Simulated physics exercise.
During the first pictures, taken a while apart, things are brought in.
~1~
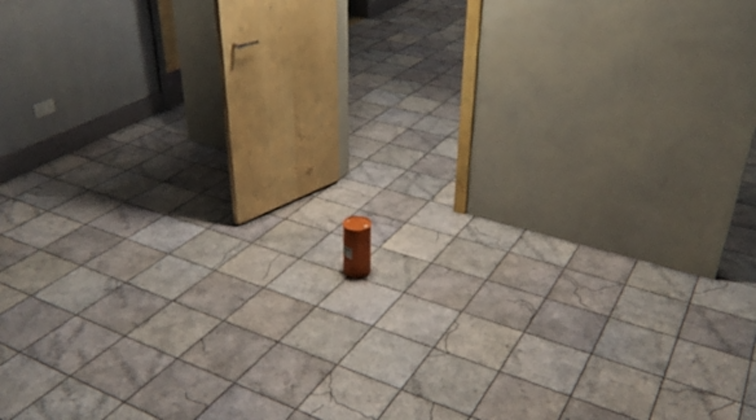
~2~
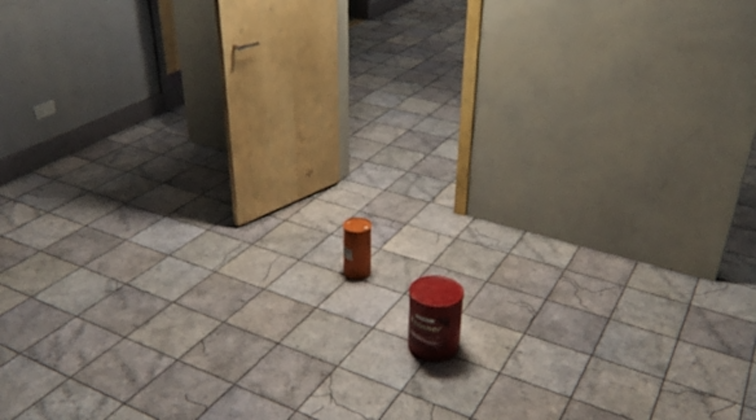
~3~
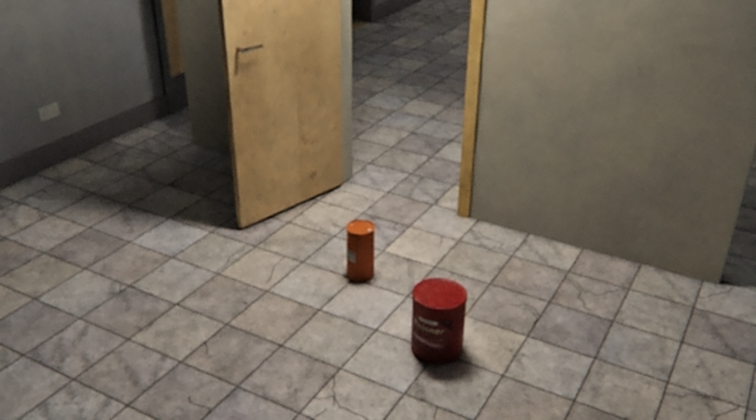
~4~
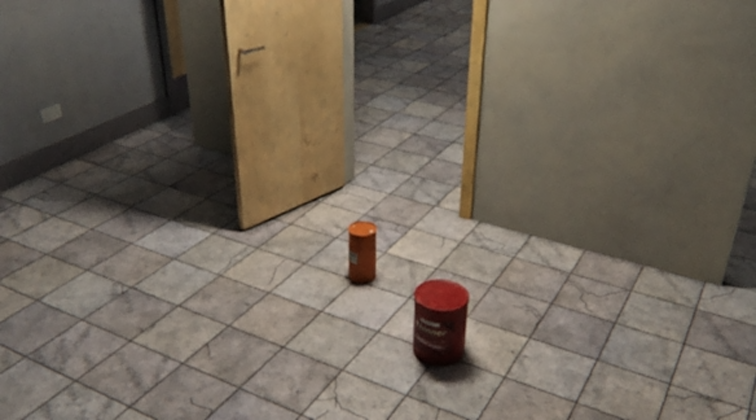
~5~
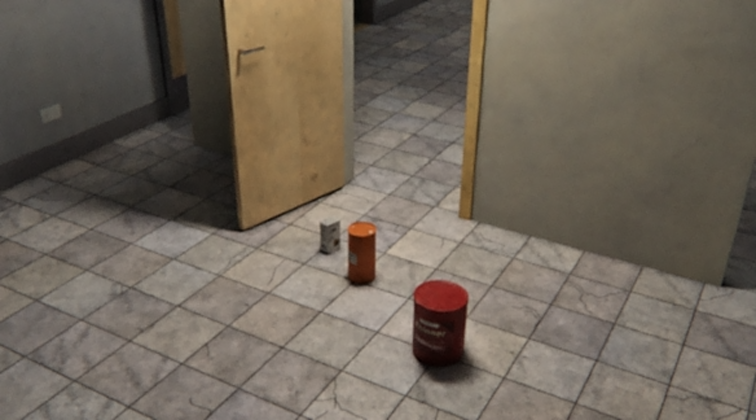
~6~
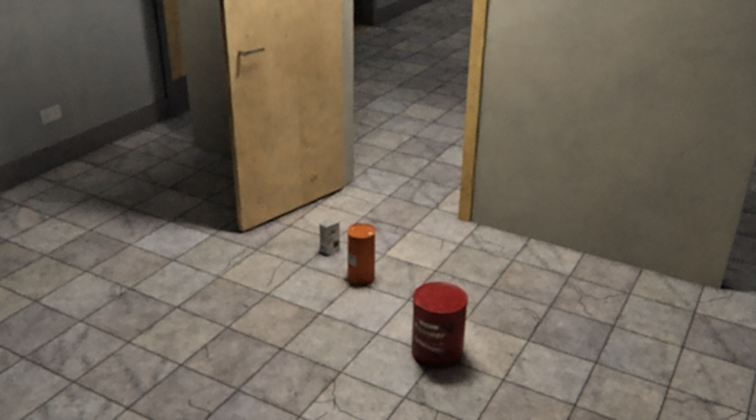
A red pail appears in front of an orange canister already standing on the floor, and later a small pale carton appears just behind it to the left, while everything else stays still apart from a very slight shift of the view. The setting is a dim room with grey stone tiles, seen from above. A wooden door stands wide open behind the objects, left of a grey wall.
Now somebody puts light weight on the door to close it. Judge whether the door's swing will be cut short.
The way is clear.
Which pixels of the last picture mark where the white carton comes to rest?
End position, last frame: About (431, 223).
Then, 0.90 s on from there, door at 64°; white carton shifted about its own width near (343, 236).
Then, 1.10 s on from there, door at 48°; white carton shifted well along near (376, 234).
Then, 1.30 s on from there, door at 32°; white carton shifted well along near (416, 231).
Then, 1.60 s on from there, door at 5°; white carton turned 20° from how it was put near (438, 223).
In the end, door at 0°; moved from the start, white carton; the other 2 unmoved. At the end, from the last picture's camera, white carton near (431, 223).
